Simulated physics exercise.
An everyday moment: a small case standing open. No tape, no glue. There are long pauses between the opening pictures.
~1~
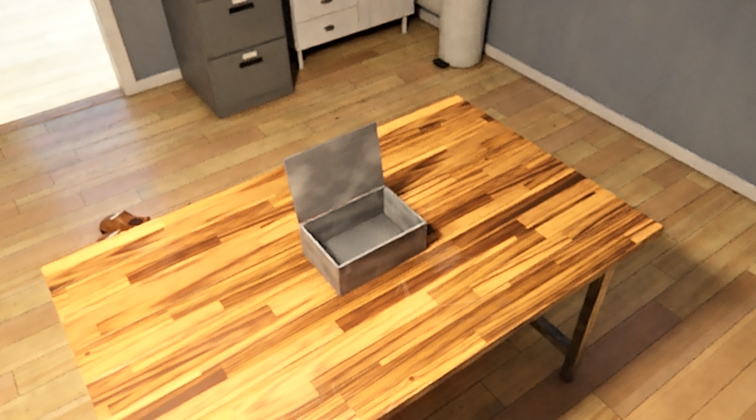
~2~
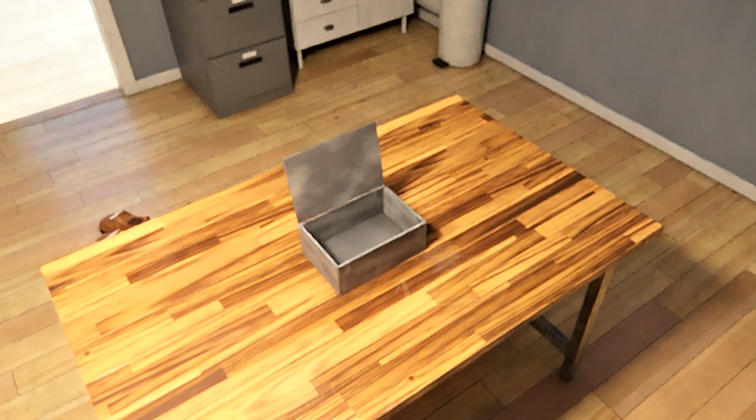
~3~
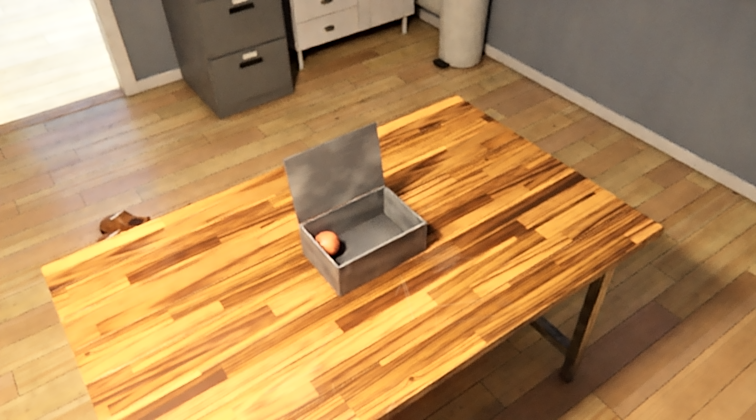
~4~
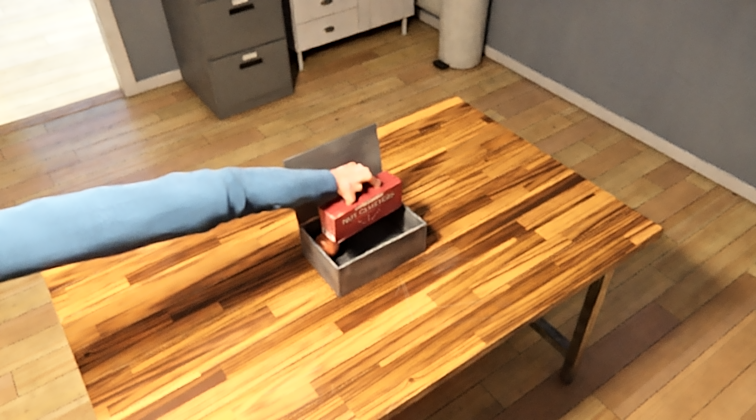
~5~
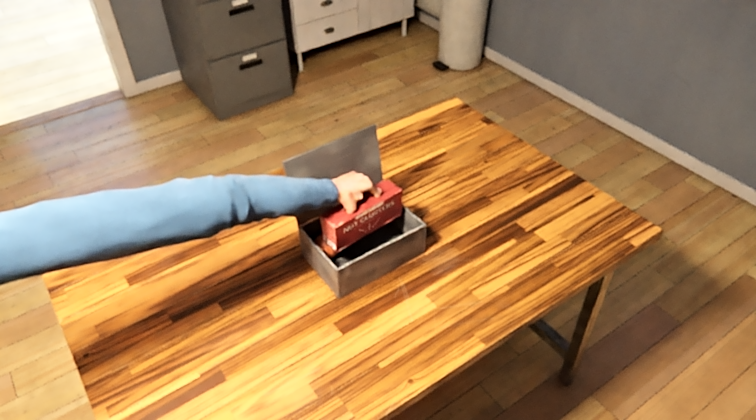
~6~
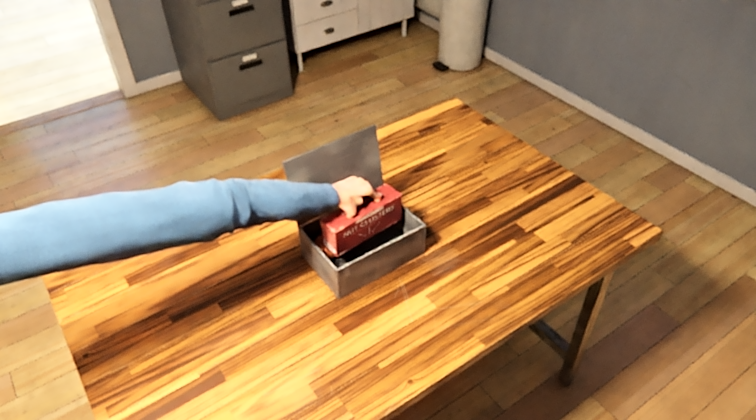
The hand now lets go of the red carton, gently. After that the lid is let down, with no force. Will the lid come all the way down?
Outcome: The lid sits on the rim.
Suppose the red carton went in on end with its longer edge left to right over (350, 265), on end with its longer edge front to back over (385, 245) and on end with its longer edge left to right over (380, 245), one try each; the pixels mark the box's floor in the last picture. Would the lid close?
First, it is held up; second, it is held up; third, it stays ajar.
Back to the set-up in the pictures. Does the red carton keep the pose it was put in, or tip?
It keeps its pose.
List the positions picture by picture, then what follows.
The last thing is not in view yet, in the first picture.
The last thing is not in view yet, in the second picture.
The last thing is not in view yet, in the third picture.
Still above its spot; red carton (362, 207), in the fourth picture.
Still above its spot; red carton (362, 215), in the fifth picture.
In place under the hand; red carton (362, 219), in the sixth picture.
Then, 1.10 s after the last picture, lid starting down; red carton slid a little near (355, 241).
Then, 1.90 s after the last picture, lid 38° above the rim; red carton slid a little near (355, 241).
At rest, lid shut; moved from the start, red carton; orange ball in place. Seen from the same camera at the end, red carton near (355, 241).
